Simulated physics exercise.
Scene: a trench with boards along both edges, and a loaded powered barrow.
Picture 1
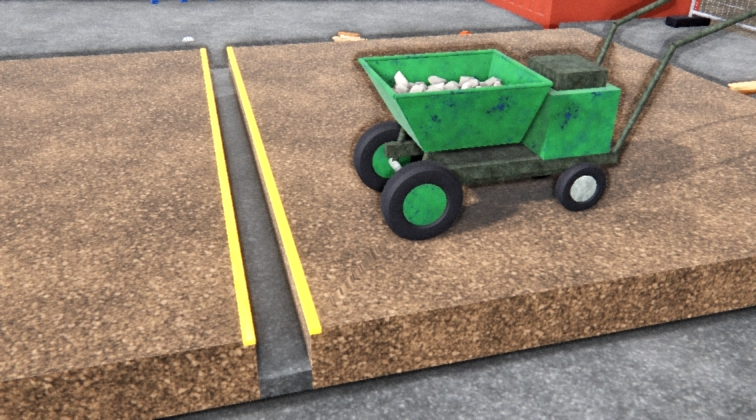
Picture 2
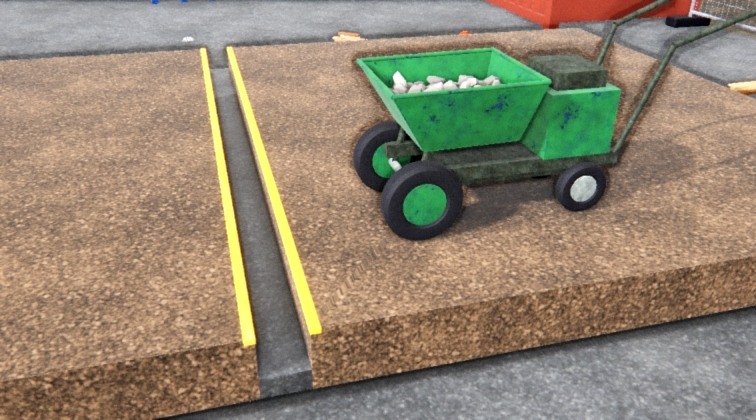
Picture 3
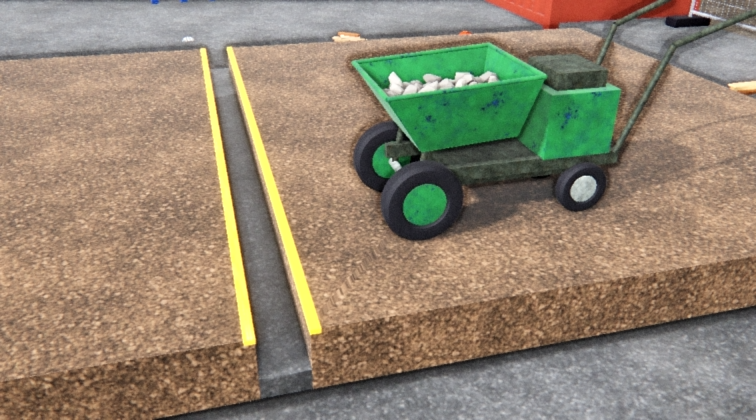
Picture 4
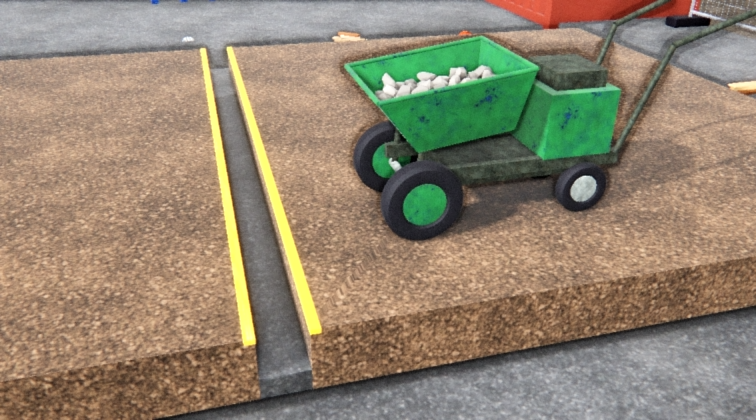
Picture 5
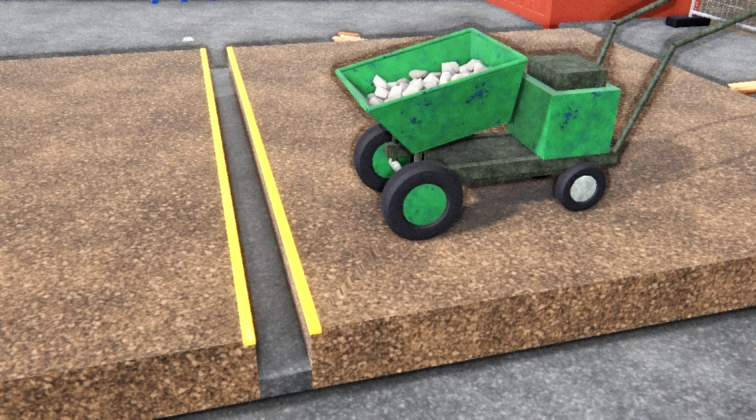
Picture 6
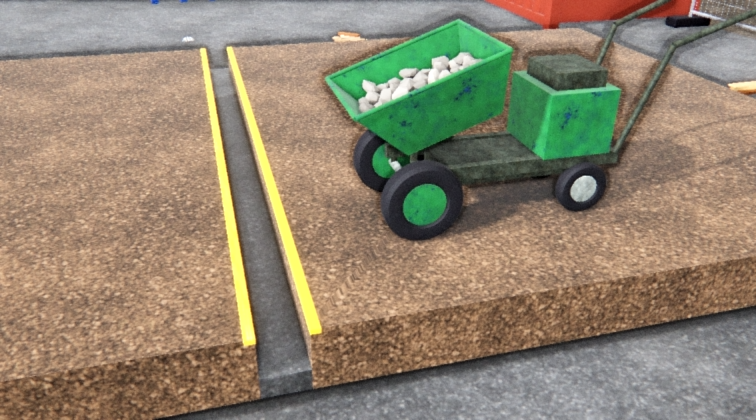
A green powered barrow stands beside a trench as its stone-filled skip tilts forward to the left.
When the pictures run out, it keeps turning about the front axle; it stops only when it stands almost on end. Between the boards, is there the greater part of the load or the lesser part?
The portion in the trench is the greater one.
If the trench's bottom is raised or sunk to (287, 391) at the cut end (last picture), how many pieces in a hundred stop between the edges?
Estimate: Approx. 100 in a hundred.
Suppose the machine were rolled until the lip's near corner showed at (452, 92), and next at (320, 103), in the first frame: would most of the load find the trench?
So the first stop would give short of the halfway mark, while the second would give short of the halfway mark.
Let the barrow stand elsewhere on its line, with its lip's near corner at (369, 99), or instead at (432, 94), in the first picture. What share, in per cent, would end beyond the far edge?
You'd get around 20 in a hundred, then 0 in a hundred.
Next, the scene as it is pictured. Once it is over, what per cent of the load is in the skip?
Estimate: Some 0 %.
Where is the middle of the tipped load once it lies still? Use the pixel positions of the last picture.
Last view, resting centre - approx. (263, 243).
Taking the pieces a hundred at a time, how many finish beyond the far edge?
Roughly 0 percent of the pieces, I think.
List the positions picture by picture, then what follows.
Lip of the skip at (395, 97), level; top of the load at (438, 91), broken stones; first edge of the trench at (301, 283); far edge at (242, 291), the trench under half as wide as the skip, and about as deep as wide, in the first picture.
Lip of the skip at (393, 97), level; top of the load at (449, 89), in the second picture.
Lip of the skip at (388, 100), tipped barely; top of the load at (460, 90), in the third picture.
Lip of the skip at (379, 104), tipped a little; top of the load at (466, 92), in the fourth picture.
Lip of the skip at (368, 110), tipped a little; top of the load at (469, 81), in the fifth picture.
Lip of the skip at (356, 119), tipped clearly; top of the load at (458, 76); first edge of the trench at (301, 283); far edge at (242, 291), in the sixth picture.
Soon, skip tipped steeply; all in the skip.
A while on, skip tipped right over; nearly all in the skip; a stray few short of the trench; a stray few in or heaped over the trench; a stray few falling.
Towards the end, skip tipped right over; about a quarter in the skip; a small part short of the trench; about two thirds in or heaped over the trench; a stray few beyond it.
Finally, skip tipped right over; a small part short of the trench; most in or heaped over the trench; a stray few beyond it.
